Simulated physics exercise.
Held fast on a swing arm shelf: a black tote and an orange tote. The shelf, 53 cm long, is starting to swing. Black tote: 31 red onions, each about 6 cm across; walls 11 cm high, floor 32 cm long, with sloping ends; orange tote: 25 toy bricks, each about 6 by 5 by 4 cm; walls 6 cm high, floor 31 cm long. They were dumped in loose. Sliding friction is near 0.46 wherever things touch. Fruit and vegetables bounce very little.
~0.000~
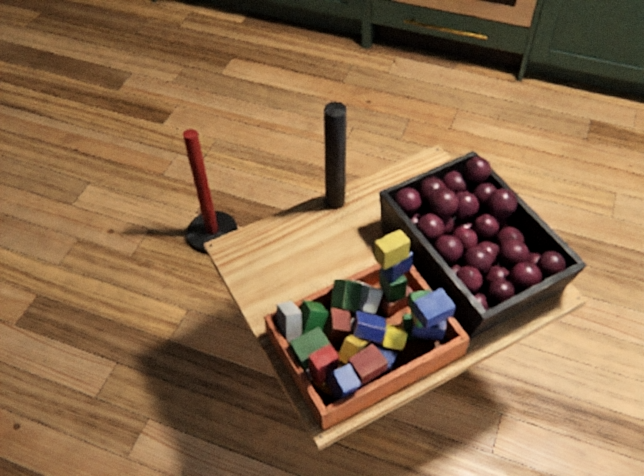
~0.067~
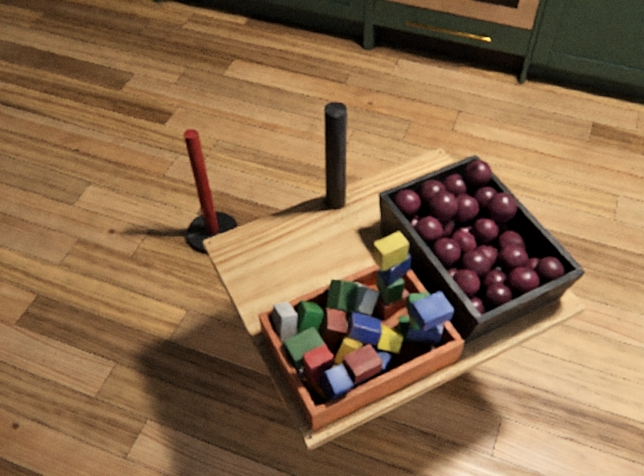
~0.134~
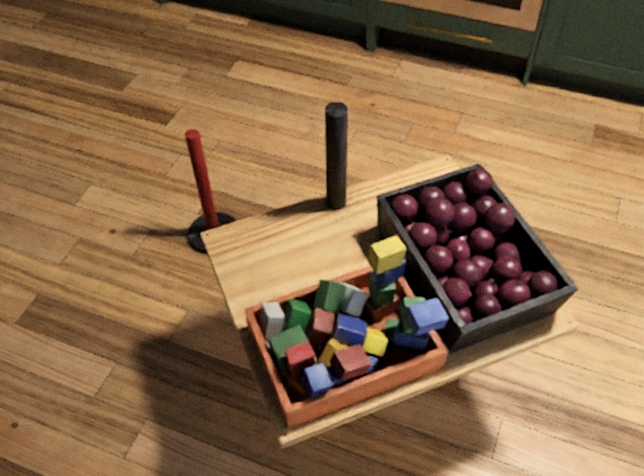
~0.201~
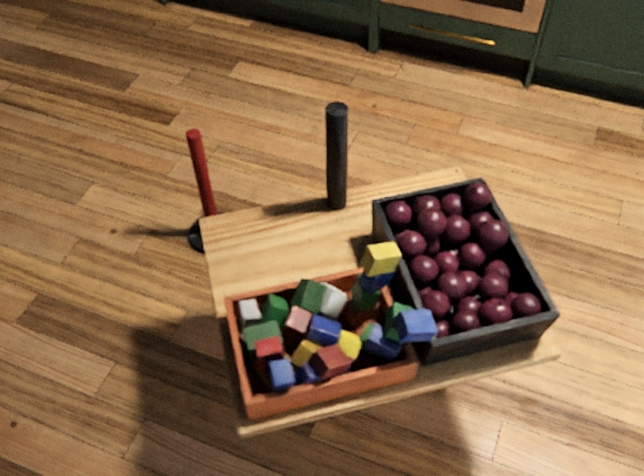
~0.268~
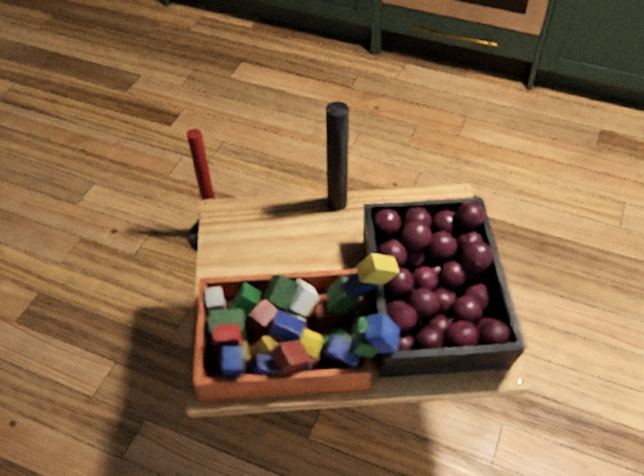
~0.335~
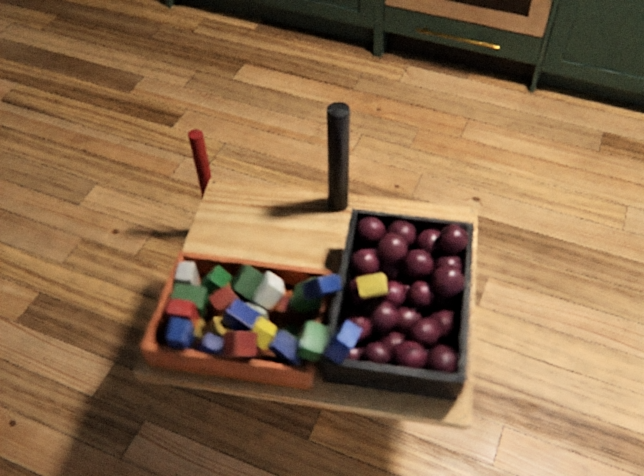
A wooden shelf swings clockwise, carrying two totes, as toy bricks shift toward the dark balls.
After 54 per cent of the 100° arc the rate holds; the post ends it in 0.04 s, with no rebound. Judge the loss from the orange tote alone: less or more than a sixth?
Over a sixth of the toy bricks leave the orange tote.
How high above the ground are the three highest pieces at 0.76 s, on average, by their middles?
About 58 cm.
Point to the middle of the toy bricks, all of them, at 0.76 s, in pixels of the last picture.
At about (154, 176).
After 0.56 s, end of the swing.
After 0.64 s, 0 of 31 out of the black tote and 5 of 25 out of the orange tote.
After 0.76 s, 0 of 31 out of the black tote and 8 of 25 out of the orange tote.
After 0.98 s, 0 of 31 out of the black tote and 8 of 25 out of the orange tote.
Final count (at 1.42 s), 0 of 31 out of the black tote and 8 of 25 out of the orange tote. Asked share, 8 of 25, 32 per cent.
